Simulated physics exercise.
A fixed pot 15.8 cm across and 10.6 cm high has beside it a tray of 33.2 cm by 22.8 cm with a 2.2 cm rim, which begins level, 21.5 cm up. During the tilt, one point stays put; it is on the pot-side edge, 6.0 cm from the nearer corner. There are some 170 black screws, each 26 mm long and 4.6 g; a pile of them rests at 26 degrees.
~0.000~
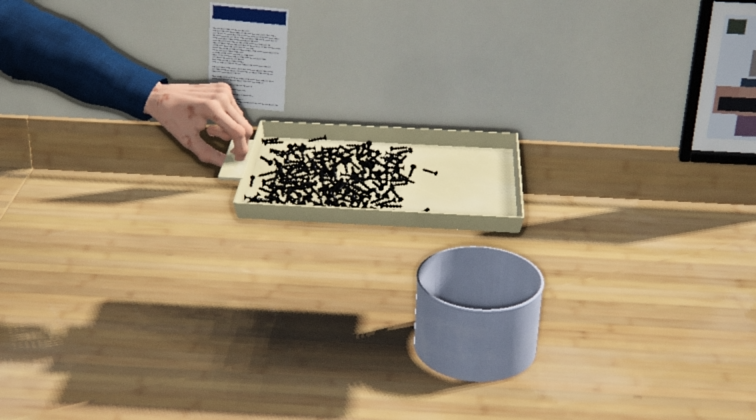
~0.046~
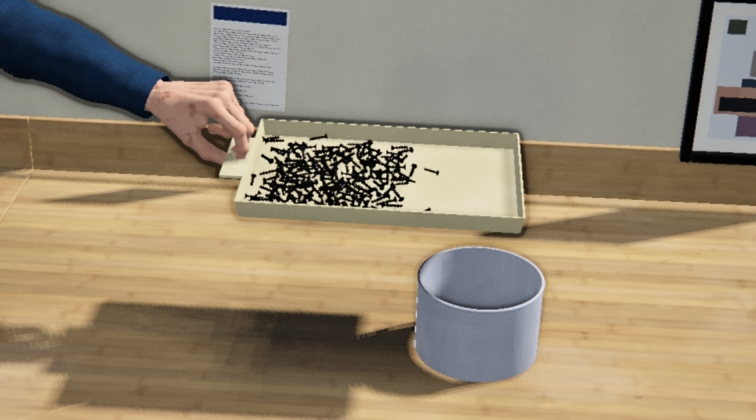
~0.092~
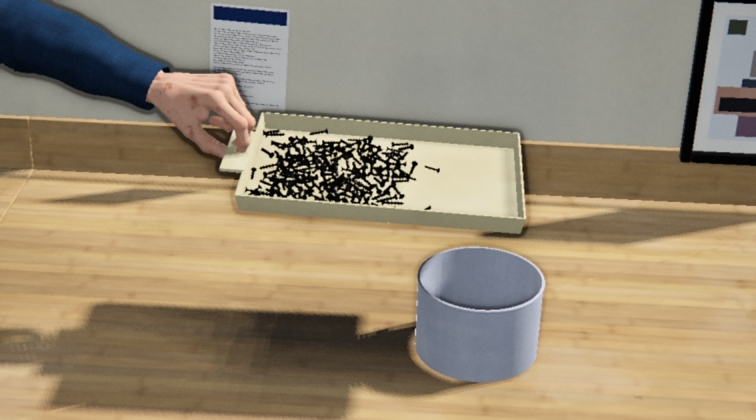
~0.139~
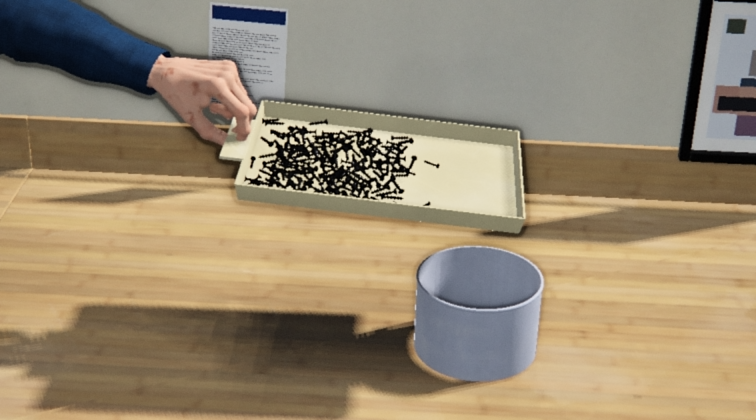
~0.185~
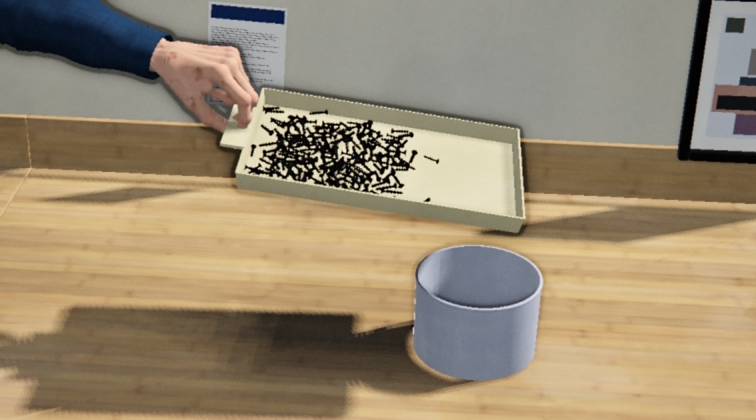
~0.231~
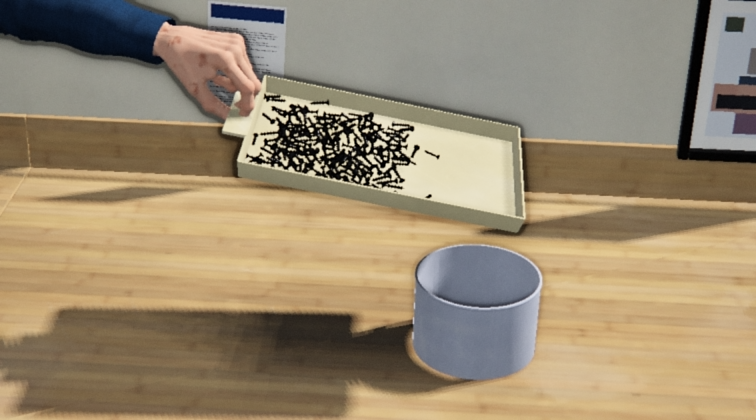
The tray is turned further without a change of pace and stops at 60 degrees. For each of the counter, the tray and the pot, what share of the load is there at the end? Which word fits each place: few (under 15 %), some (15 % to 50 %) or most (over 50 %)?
Counter gets some; tray gets most; pot gets few.
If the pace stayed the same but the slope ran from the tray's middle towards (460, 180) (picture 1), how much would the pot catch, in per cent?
Roughly 0 per cent.
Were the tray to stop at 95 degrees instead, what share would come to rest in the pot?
Then about 5 per cent.
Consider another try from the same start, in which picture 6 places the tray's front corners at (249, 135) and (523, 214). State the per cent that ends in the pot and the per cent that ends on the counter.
Pot 5 % / counter 55 %.
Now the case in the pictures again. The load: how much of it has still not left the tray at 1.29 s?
About 65 per cent.
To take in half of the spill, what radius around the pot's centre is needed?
16 cm.
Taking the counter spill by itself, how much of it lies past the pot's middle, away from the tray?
That comes to roughly 100 percent.
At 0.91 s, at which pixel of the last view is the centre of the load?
Look near (511, 182) in the last picture.
After 0.64 s, tilt 34 degrees; the tray holds 100 %, the pot 0 %.
After 0.91 s, tilt 50 degrees; the tray holds 95 %, the pot 0 %.
After 1.29 s, tilt 60 degrees; the tray holds 65 %, the pot 0 %.
At rest (2.7 s), counter 40 %, tray 60 %, pot 5 %.
